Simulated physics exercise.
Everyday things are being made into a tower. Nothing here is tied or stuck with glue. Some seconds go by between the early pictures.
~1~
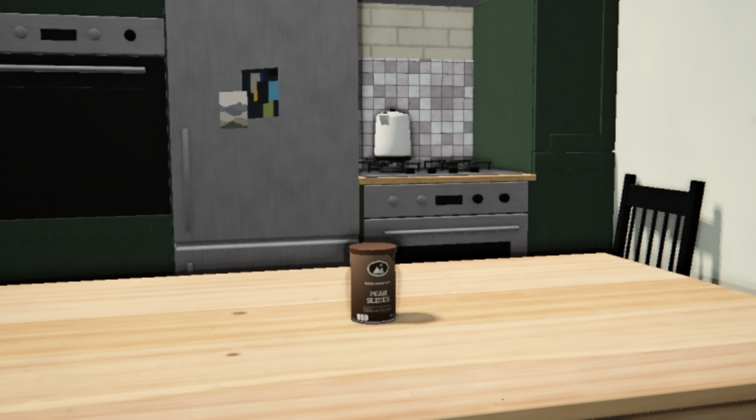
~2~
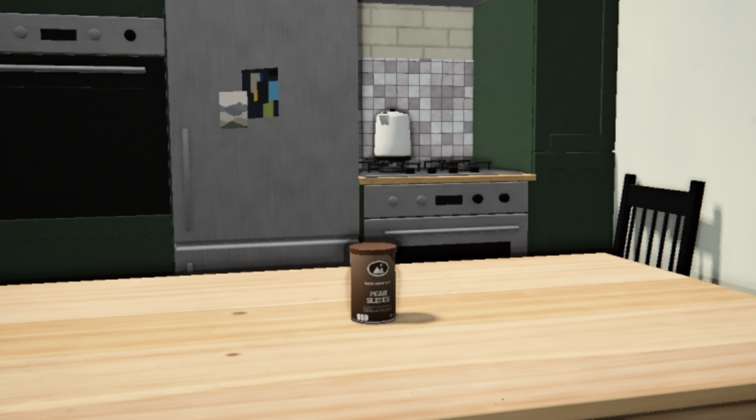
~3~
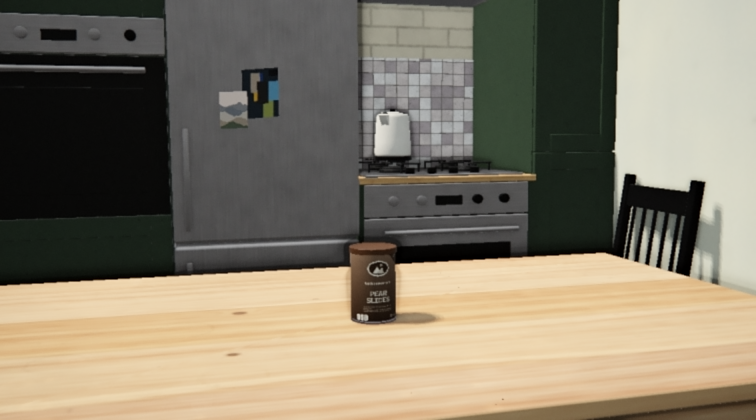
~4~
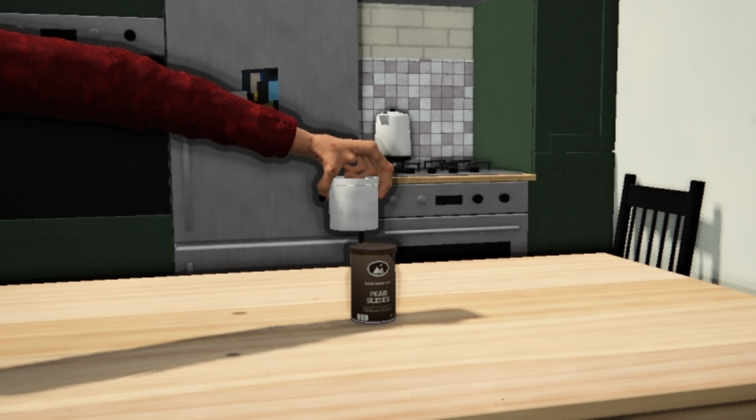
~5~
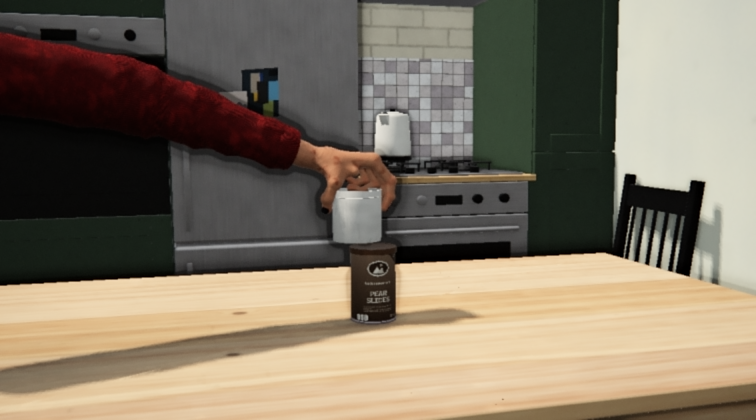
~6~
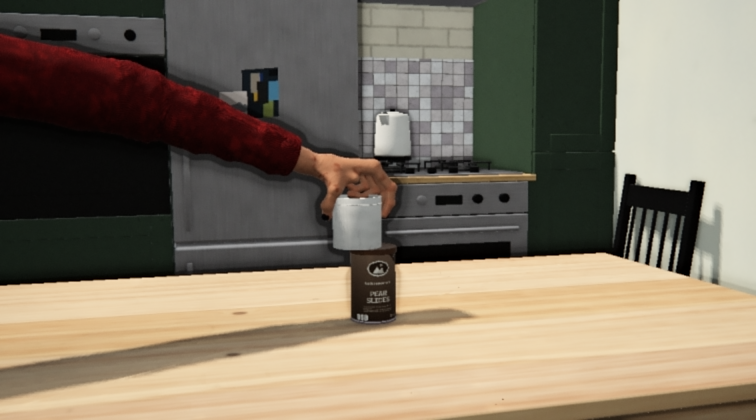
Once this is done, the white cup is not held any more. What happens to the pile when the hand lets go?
It stays upright.
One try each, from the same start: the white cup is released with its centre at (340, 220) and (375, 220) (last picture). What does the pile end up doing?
Case one: The pile topples; case two: It stands firm.
Then, 0.20 s after the last picture, nothing has stirred.
Then, 0.50 s after the last picture, white cup resting near (357, 222).
At rest, both in place. Seen from the same camera at the end, white cup near (357, 222). The pile stays up.
